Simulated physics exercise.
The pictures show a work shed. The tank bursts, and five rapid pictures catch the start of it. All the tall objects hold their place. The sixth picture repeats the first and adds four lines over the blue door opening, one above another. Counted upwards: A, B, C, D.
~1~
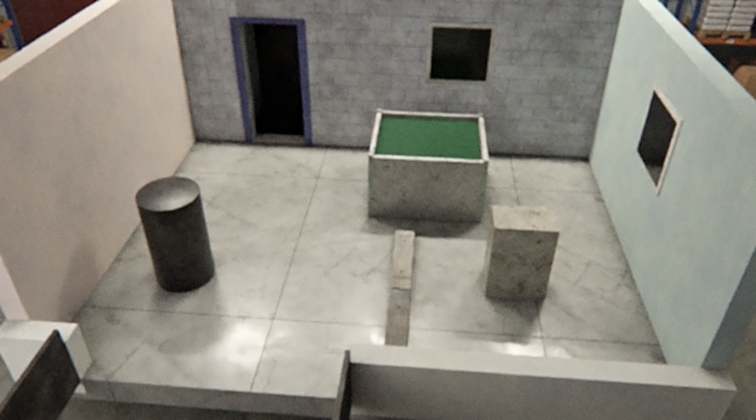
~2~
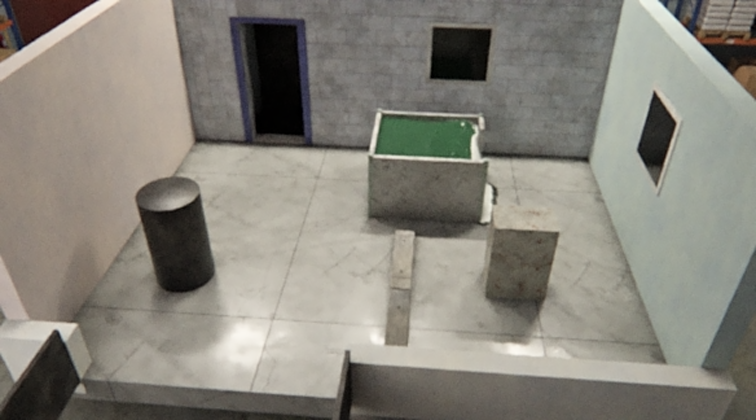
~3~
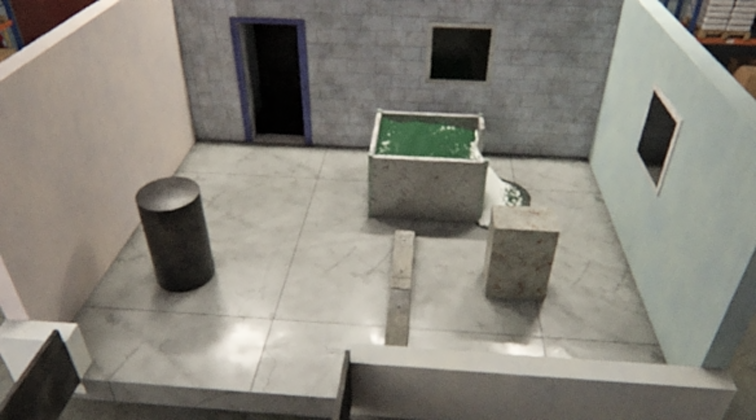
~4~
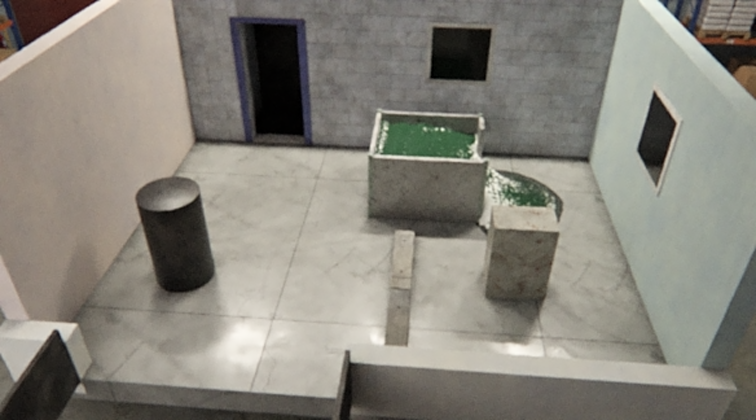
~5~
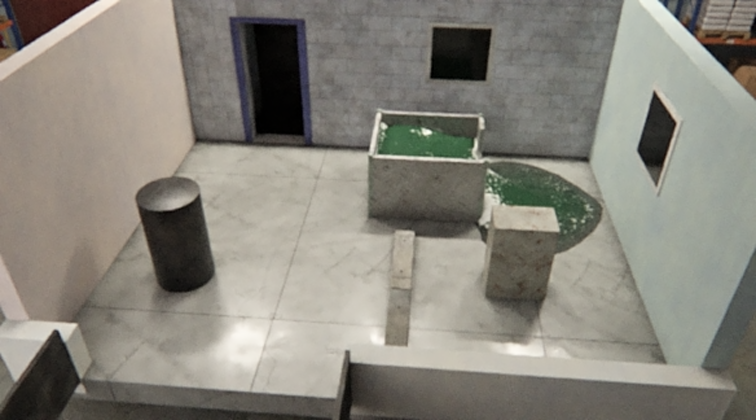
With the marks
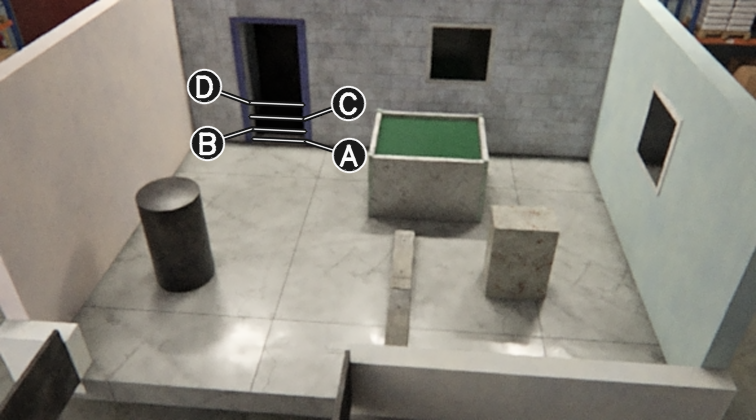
Green water pours from the right side of a raised stone tank and spreads across the pale floor, rightward behind a short stone block, as the level in the tank drops. The shed is seen from above by a still camera, with a blue-framed doorway and a dark window in the grey back wall. A black cylinder at left, a low narrow divider at centre and the block stay put.
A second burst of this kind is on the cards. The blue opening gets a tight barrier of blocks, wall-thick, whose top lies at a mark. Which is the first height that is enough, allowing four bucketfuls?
Go for A.
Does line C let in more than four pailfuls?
No, not at all.
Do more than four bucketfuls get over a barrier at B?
No, that is safe.
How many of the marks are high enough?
All of the four.
In white, A at (279, 140); B at (278, 130); C at (277, 117); D at (275, 103); from the bottom up A, B, C, D.
With A, a splash gets over, under a bucket.
With B, nothing gets over.
With C, nothing gets over.
With D, nothing gets over.
